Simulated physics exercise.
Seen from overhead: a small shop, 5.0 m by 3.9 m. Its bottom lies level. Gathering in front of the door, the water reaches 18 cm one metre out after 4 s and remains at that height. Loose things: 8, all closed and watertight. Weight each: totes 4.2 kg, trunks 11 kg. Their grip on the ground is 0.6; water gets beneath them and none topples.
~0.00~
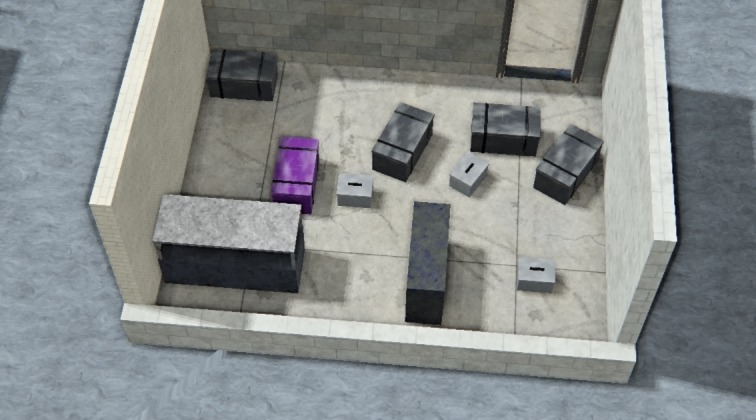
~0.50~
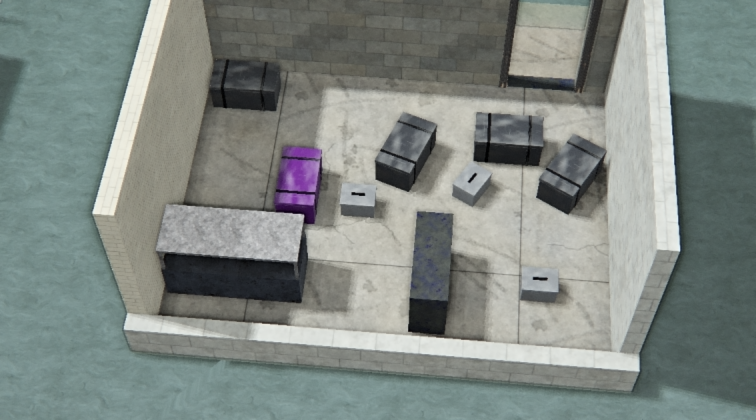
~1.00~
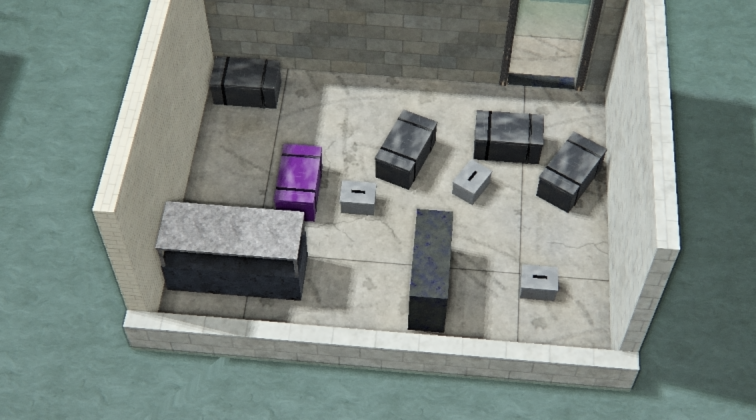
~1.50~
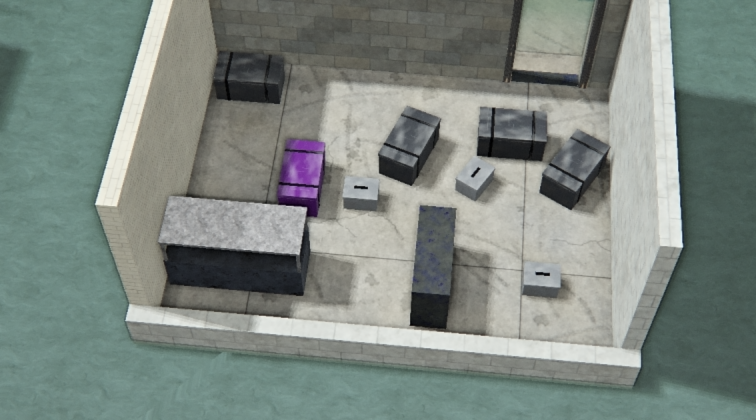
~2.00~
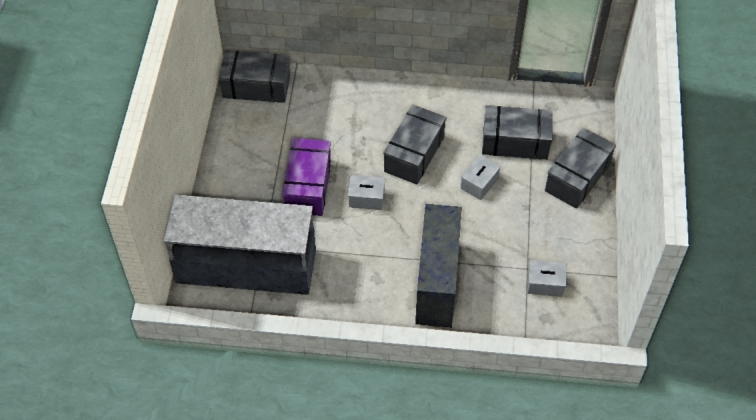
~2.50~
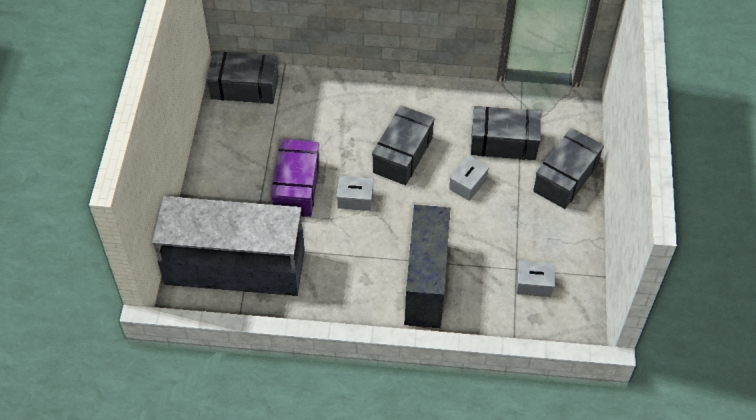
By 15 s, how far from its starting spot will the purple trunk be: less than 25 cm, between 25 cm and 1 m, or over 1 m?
It should cover a short stretch.
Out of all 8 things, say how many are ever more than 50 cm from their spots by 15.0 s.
That adds up to 7.
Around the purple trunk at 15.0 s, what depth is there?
Depth: About 5 cm.
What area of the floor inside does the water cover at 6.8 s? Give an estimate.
Somewhere around 10.5 m2, roughly.
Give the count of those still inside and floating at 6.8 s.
Total: 3.
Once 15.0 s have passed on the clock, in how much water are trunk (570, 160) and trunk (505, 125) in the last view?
Around 11 cm and 10 cm.
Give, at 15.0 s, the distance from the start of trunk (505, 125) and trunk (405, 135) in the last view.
Shifts: 150 cm / 120 cm.
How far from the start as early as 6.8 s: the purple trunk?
About 0 cm by then.
After 3.5 s the purple trunk is near (295, 168), 0.0 m from its start, aground; 0 afloat.
After 6.8 s the purple trunk is near (295, 168), 0.0 m from its start, aground; 3 afloat.
After 11.0 s the purple trunk is near (295, 168), 0.0 m from its start, aground; 3 afloat.
After 15.0 s the purple trunk is near (238, 154), 0.7 m from its start, afloat; 8 afloat.
